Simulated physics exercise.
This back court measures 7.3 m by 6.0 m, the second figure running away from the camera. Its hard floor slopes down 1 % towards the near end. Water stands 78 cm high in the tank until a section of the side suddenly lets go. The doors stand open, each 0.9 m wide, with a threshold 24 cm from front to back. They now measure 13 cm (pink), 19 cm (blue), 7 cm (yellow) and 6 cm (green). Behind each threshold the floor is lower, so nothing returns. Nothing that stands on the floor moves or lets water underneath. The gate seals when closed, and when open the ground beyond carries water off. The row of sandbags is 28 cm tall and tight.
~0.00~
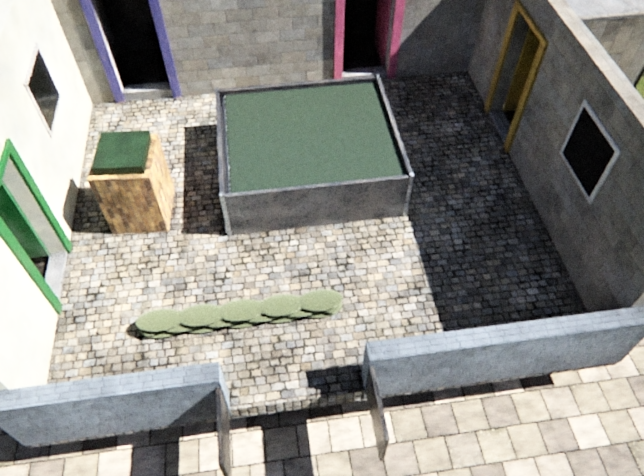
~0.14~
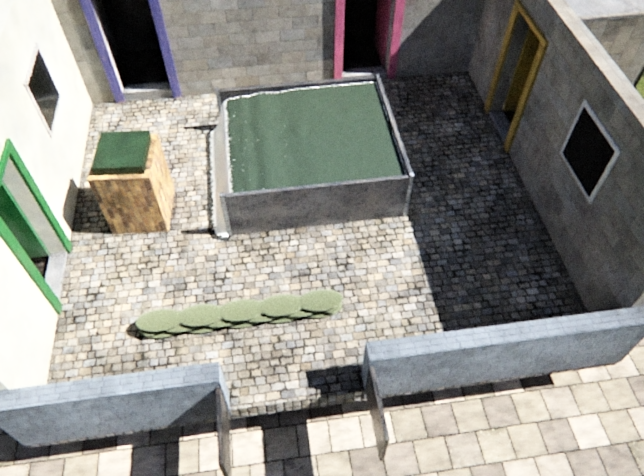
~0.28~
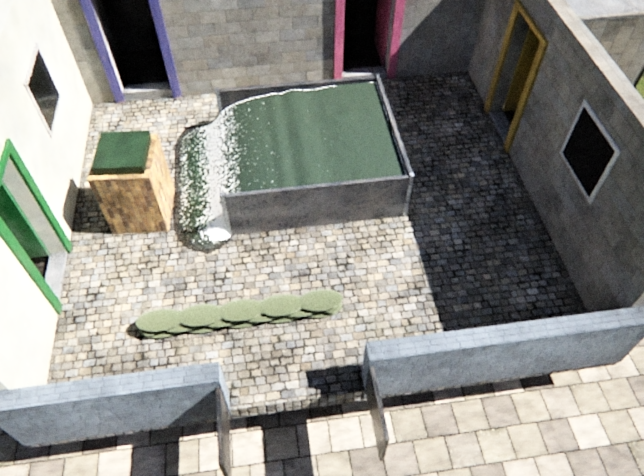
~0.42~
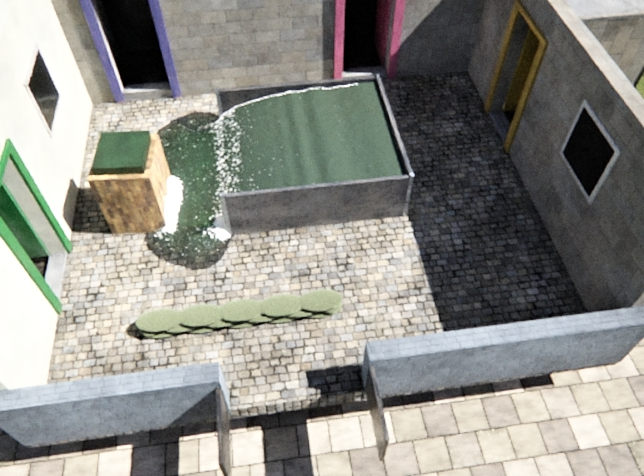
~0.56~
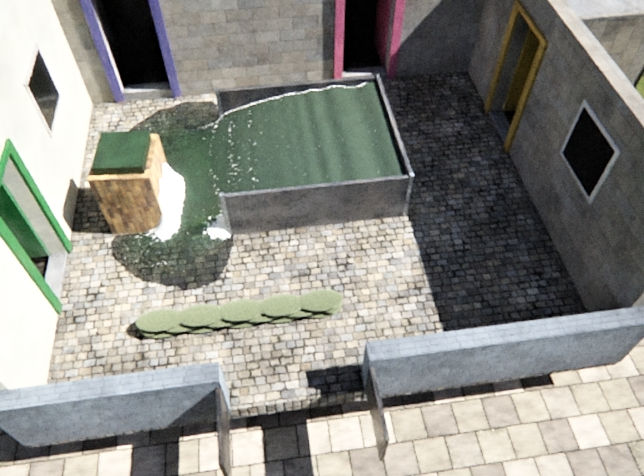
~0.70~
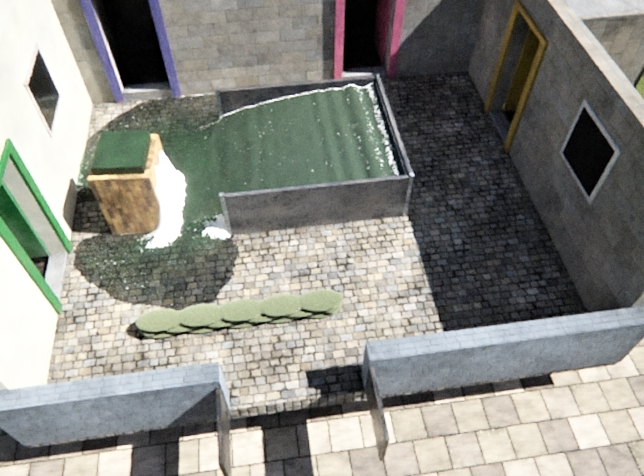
A walled, stone-paved courtyard is seen from high above by a camera that stays still. A grey tank of green water stands near the back wall between purple and pink doorways, with a green-topped wooden block to its left, a green doorway at far left, a yellow one at right and a low hedge in front. Water pours from the tank's left side, foams against the block and spreads around it over the paving.
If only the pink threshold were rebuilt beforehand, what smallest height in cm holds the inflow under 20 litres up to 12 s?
It would have to be roughly 7 cm high.
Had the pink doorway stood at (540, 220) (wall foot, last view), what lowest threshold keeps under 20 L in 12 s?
Roughly 12.0 cm.
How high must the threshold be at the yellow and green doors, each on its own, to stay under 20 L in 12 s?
Roughly 8.0 cm at yellow and 20 cm at green.
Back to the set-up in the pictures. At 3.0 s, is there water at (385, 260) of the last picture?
It is under water.
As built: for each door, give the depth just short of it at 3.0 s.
Depths in cm: Pink 0, blue 43, yellow 0, green 10.
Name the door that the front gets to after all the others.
The yellow one.
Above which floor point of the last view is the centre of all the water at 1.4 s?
Near (247, 175).
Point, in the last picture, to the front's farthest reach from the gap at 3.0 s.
Near (42, 416).
After 1.4 s water covers 30 % of the floor, deepest (56 cm) near (179, 205); it has not reached the pink door.
After 3.0 s water covers 55 % of the floor, deepest (49 cm) near (73, 412); it has not reached the pink door.
After 12.0 s water covers 95 % of the floor, deepest (16 cm) near (400, 189); 11 cm at the pink door, 0 litres in over its 13 cm threshold.
At the pink door as built, the water arrived by 3.2 s and peaked near 12 cm at 10.6 s.
Run again over the same 12 s with other heights there, 26 litres in over 6.5 cm, 9 litres over 9 cm. The limit of 20 litres is kept from about 7 cm up.
